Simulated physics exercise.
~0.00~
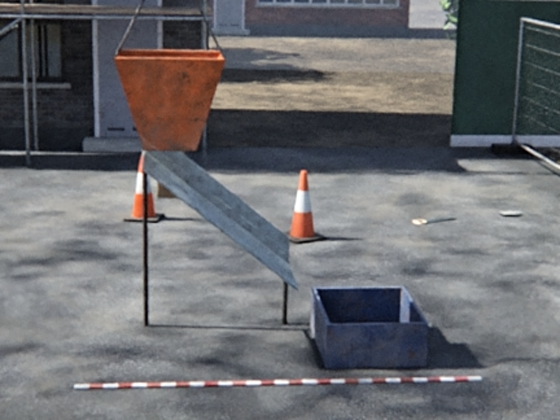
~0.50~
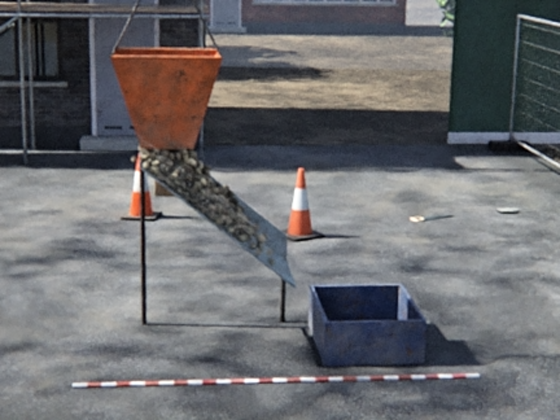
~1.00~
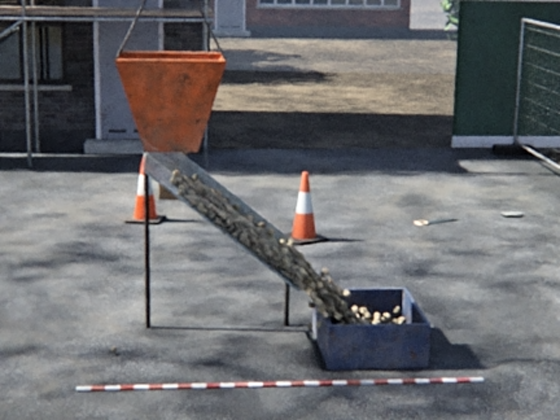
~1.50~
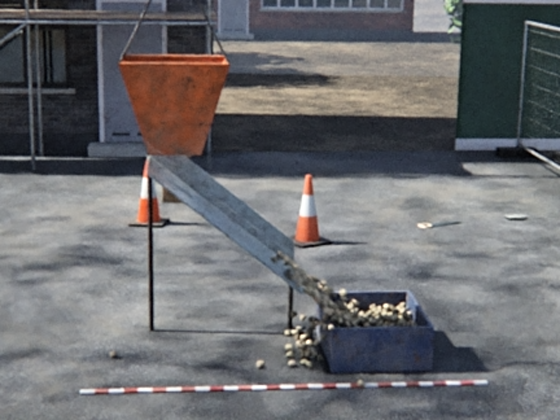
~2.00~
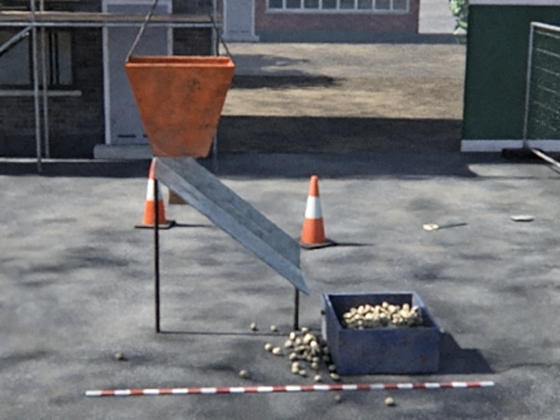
On a paved yard beside a brick building, round stones dropped from an orange skip onto a sloping steel chute and slid down to the right into a dark blue bin, most settling inside while some spilled onto the ground, mainly to its left.
